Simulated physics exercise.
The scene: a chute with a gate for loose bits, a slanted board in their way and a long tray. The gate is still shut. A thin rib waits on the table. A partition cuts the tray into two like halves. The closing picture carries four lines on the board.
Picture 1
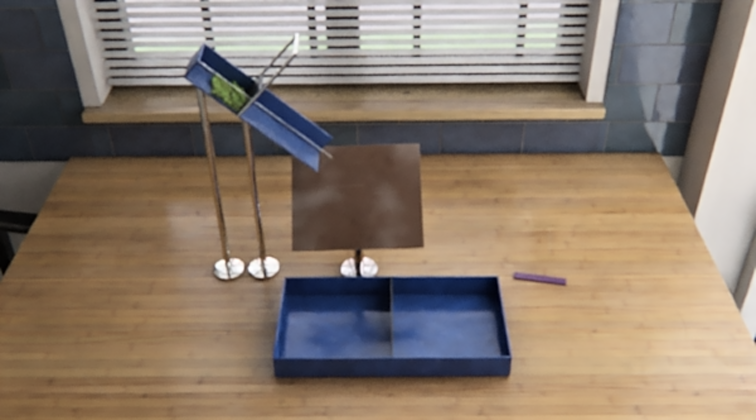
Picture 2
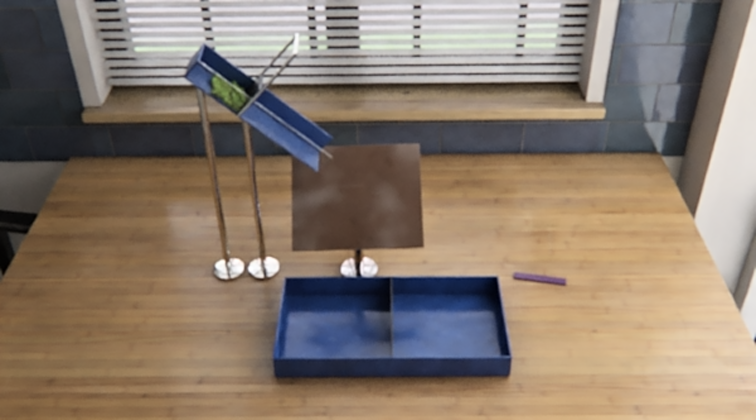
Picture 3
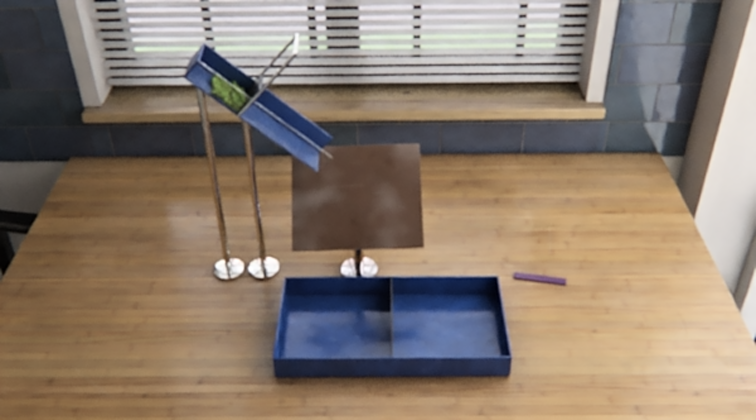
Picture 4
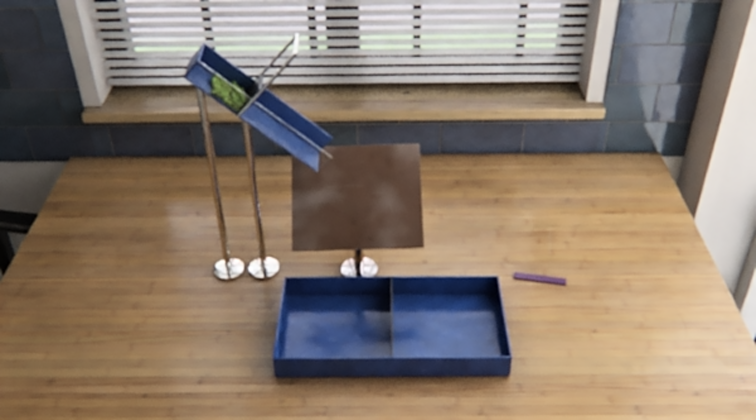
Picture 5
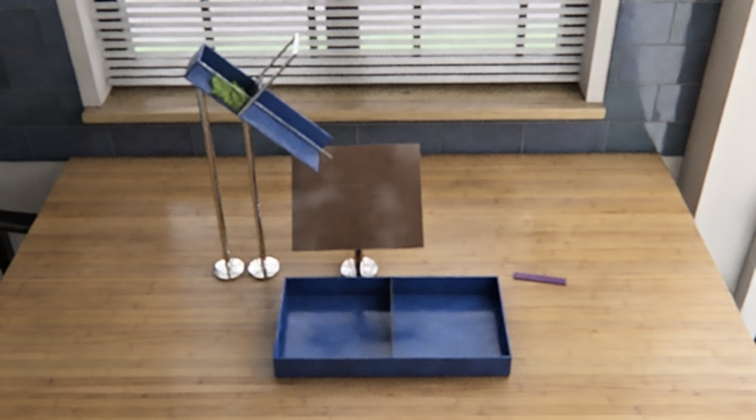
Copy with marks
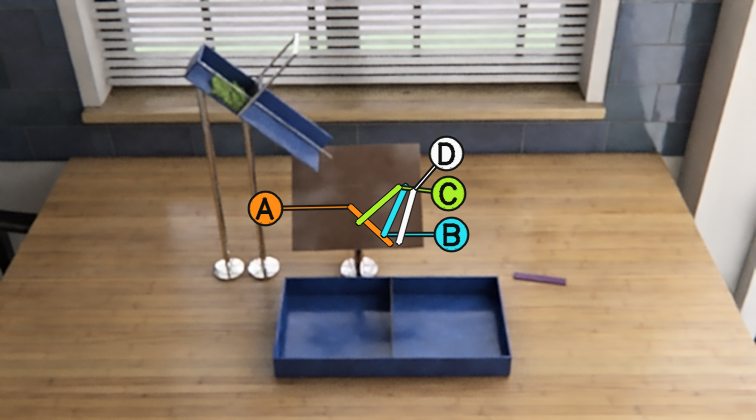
On a wooden table by a window, a raised blue chute held some green bits behind its gate, above a slanted brown board and a divided blue tray, and nothing moved at all.
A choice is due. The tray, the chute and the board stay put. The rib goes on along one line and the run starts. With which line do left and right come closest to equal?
It is D.
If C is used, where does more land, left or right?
The left half.
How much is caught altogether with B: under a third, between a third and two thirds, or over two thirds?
It is over two thirds.
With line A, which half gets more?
The right half.
On the marked copy, line A from (350, 206) to (390, 243); line B from (405, 186) to (384, 234); line C from (398, 187) to (358, 222); line D from (413, 191) to (399, 242).
For line A, of what is caught, a small part in the left half, nearly all in the right.
For line B, of what is caught, most in the left half, a small part in the right.
For line C, of what is caught, nearly all in the left half, a small part in the right.
For line D, of what is caught, about two thirds in the left half, about a third in the right.
